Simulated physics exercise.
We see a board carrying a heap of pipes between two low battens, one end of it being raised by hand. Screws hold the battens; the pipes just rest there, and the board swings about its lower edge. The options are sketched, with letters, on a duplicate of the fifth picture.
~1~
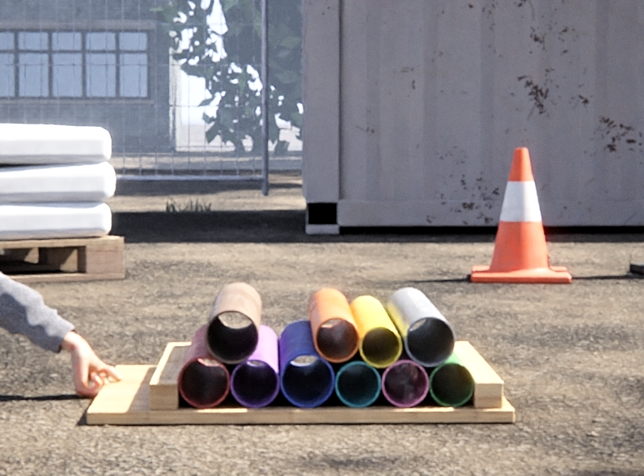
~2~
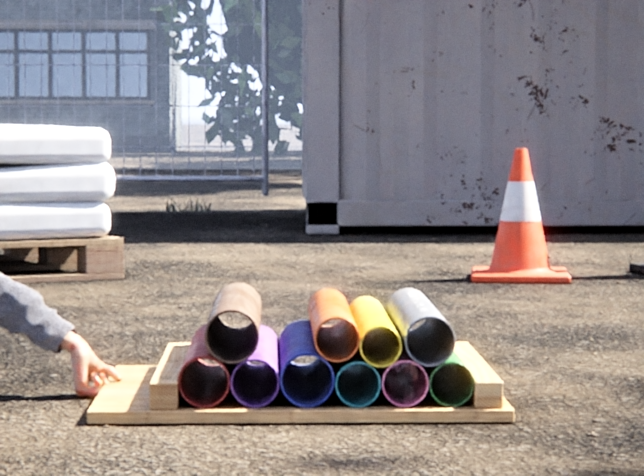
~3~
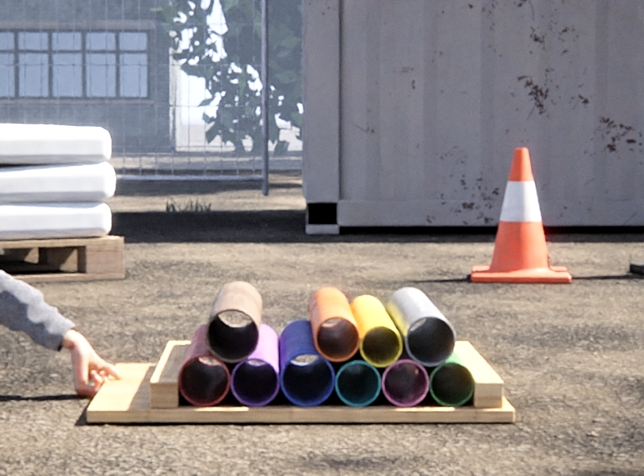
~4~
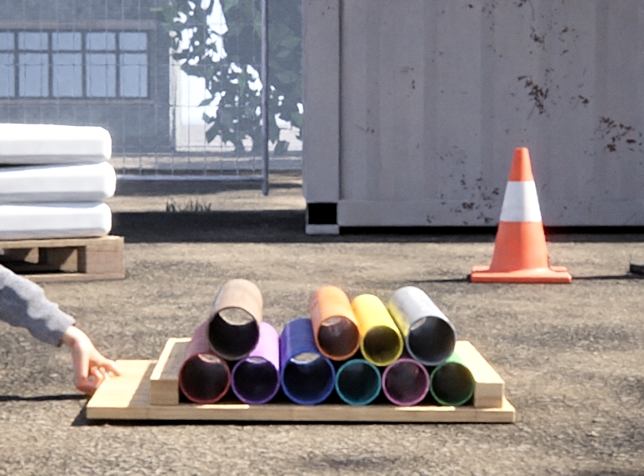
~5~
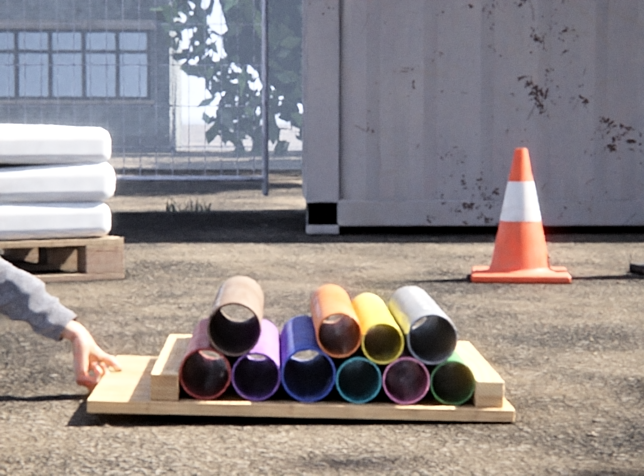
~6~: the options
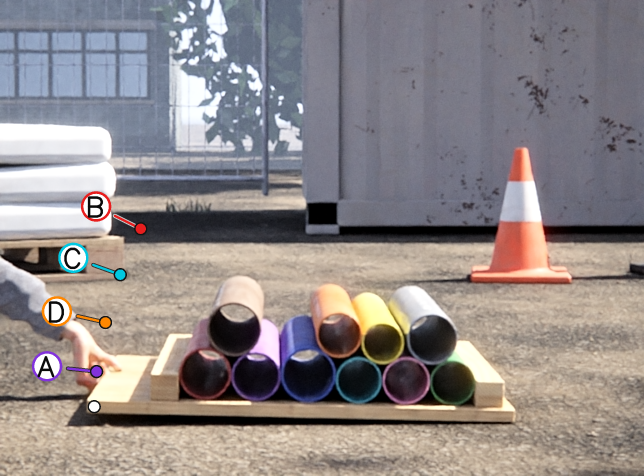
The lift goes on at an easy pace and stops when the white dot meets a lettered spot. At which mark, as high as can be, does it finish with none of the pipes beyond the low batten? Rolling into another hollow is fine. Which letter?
No higher than C.
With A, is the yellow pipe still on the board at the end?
Yes, with A.
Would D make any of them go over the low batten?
No, at D.
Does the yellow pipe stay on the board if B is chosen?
No, with B.
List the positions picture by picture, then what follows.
The first frame shows turquoise pipe (358, 384); pink pipe (405, 384); green pipe (451, 384).
The second frame shows green pipe (451, 384); yellow pipe (381, 347).
The third frame shows board (299, 378); red pipe (204, 380); purple pipe (255, 382); turquoise pipe (358, 384).
The fourth frame shows board (299, 376); red pipe (204, 378); purple pipe (256, 380).
The fifth frame shows board (299, 374); red pipe (205, 374); purple pipe (256, 376).
On the marked copy, A at (97, 372); B at (141, 229); C at (120, 275); D at (106, 322); the white dot at (94, 407).
Taking C. A third of the way, board at 14°.
Two thirds of the way, board at 20°.
When it is over, board at 20°, none over the low batten.
As for the rest, A none over the low batten; B four over the low batten (yellow, brown, grey, orange); D none over the low batten.
